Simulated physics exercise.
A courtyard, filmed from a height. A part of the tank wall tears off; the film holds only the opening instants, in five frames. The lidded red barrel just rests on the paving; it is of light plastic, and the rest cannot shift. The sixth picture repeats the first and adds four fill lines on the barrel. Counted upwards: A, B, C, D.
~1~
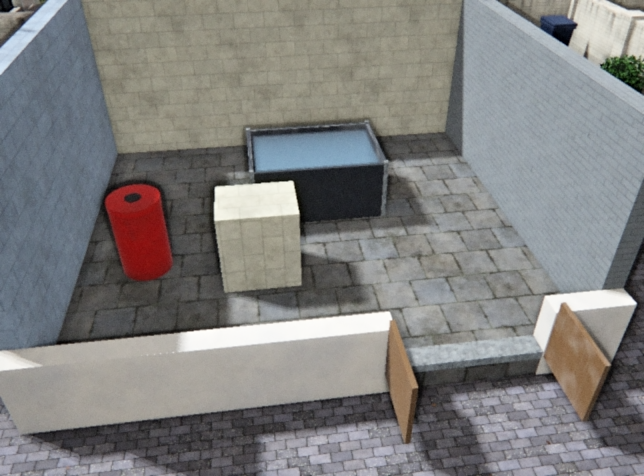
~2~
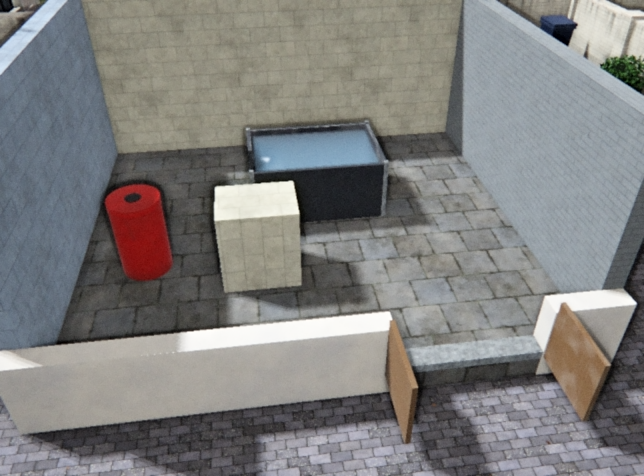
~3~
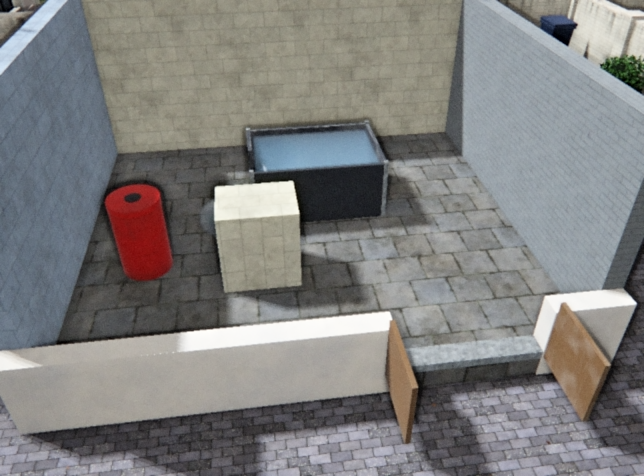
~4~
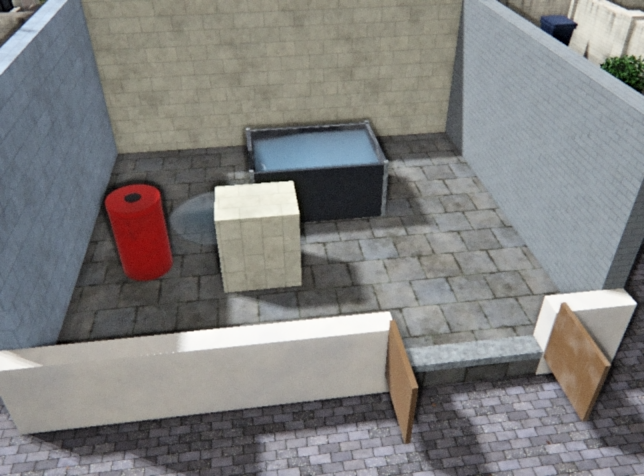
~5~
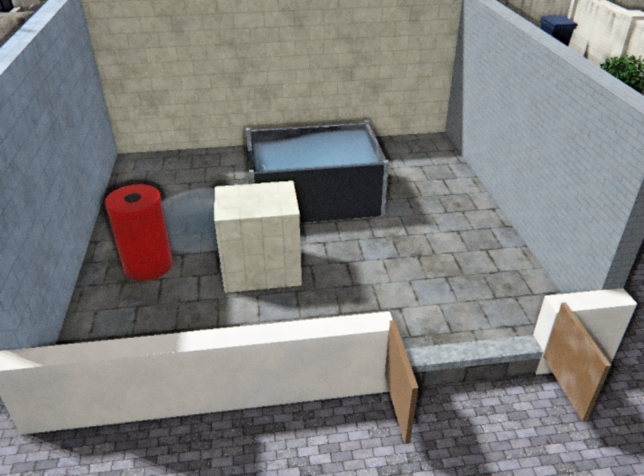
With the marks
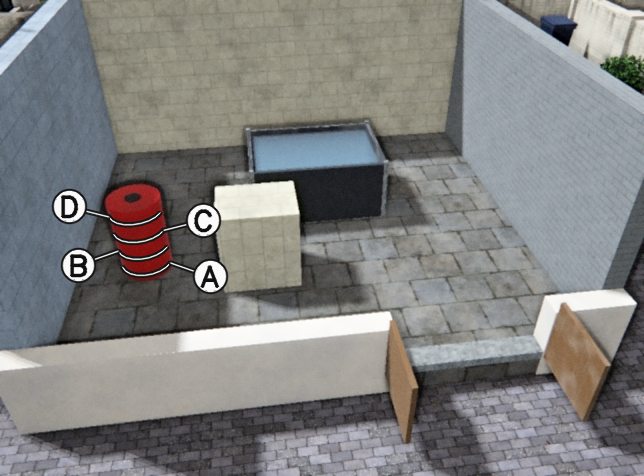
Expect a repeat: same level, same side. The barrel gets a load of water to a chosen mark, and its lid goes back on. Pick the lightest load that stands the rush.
Line B.
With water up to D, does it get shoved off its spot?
No, that is safe.
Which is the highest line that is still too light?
A it is.
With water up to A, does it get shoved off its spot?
Yes, that goes wrong.
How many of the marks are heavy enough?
Three.
On the marked copy, A at (144, 275); B at (140, 259); C at (136, 242); D at (132, 224); from the bottom up A, B, C, D.
If A is chosen, it is pushed about 4 times its own width away.
If B is chosen, it does not move.
If C is chosen, it does not move.
If D is chosen, it does not move.
